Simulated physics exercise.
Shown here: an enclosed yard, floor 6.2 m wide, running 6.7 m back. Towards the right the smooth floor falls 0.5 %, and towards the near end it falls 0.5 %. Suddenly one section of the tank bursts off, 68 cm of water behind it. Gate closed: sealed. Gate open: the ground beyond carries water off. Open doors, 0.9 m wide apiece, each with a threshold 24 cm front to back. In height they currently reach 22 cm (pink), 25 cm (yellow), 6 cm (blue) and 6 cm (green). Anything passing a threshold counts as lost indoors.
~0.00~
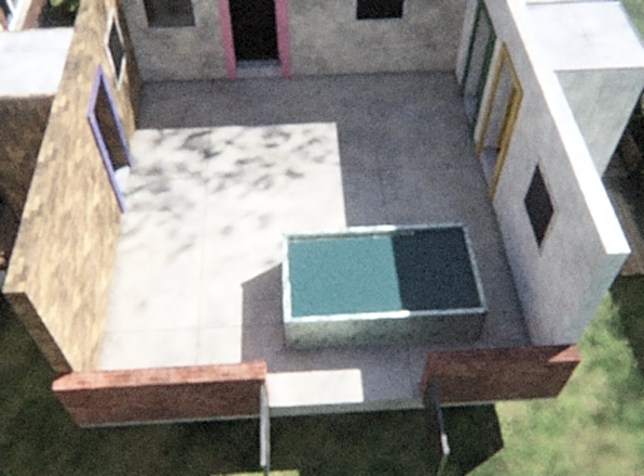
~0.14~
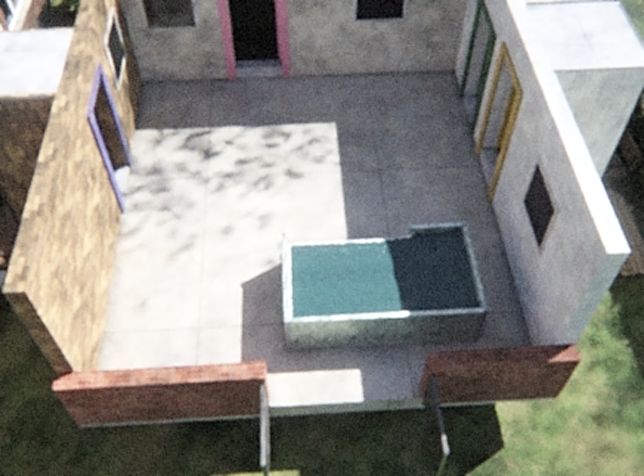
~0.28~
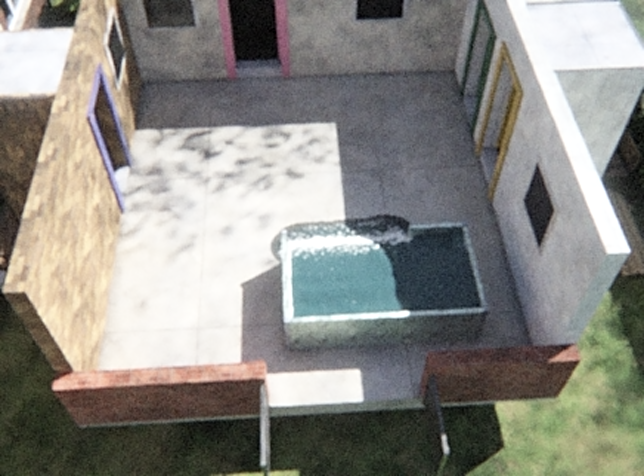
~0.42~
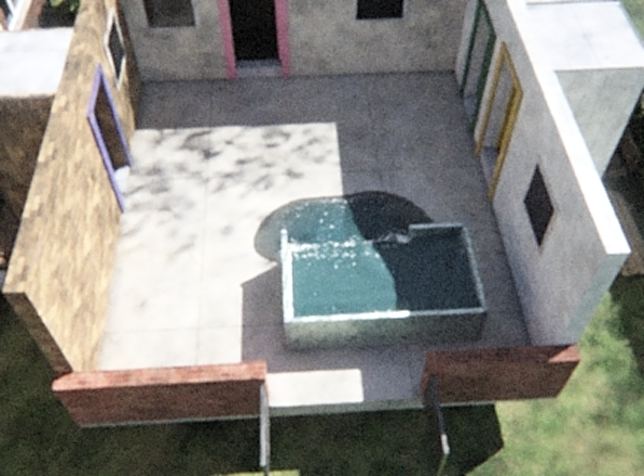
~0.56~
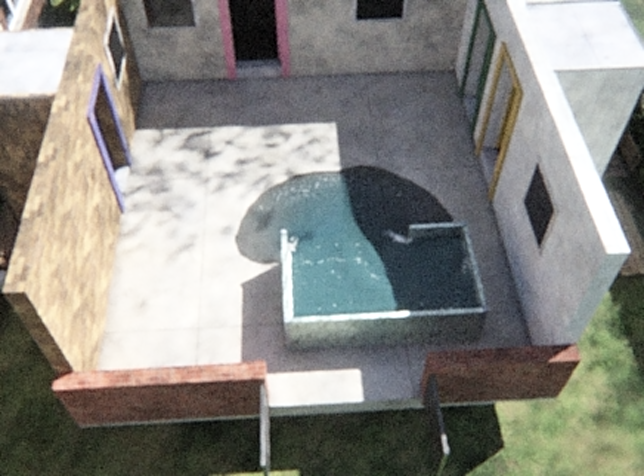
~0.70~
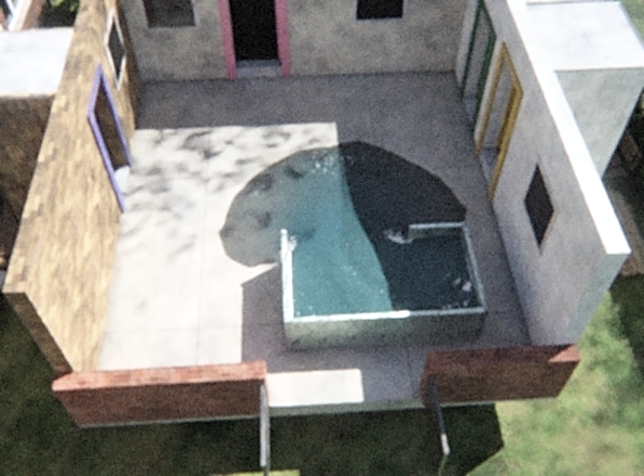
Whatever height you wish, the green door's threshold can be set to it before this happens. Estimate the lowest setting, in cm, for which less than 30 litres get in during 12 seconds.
Around 10 cm.
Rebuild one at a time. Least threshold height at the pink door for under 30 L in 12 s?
At pink, about 17 cm.
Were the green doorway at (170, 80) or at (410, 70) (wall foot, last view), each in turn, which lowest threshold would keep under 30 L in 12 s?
First place around 16 cm, second around 14.5 cm.
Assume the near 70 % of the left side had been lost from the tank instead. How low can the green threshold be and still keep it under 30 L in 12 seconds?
About 9.0 cm.
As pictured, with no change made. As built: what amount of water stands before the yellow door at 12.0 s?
Roughly 8.0 cm deep.
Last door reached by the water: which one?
Door: Blue.
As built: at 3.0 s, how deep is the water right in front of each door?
Lab note, cm: Pink 20; yellow 2; blue 9; green 11.
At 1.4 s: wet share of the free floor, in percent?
Approximately 45 % of it.
After 1.4 s water covers 45 % of the floor, deepest (30 cm) near (321, 251); it has not reached the green door.
After 3.0 s water covers 60 % of the floor, deepest (40 cm) near (152, 82); 11 cm at the green door, 3 litres in over its 6 cm threshold.
After 12.0 s water covers 100 % of the floor, deepest (13 cm) near (524, 375); 6 cm at the green door, 113 litres in over its 6 cm threshold.
At the green door as built, the water arrived by 1.7 s and peaked near 15 cm at 3.4 s.
With a threshold of 9 cm, 41 litres would have come in within the 12 s; with 12 cm, 12 litres. So under 30 litres takes about 10 cm.
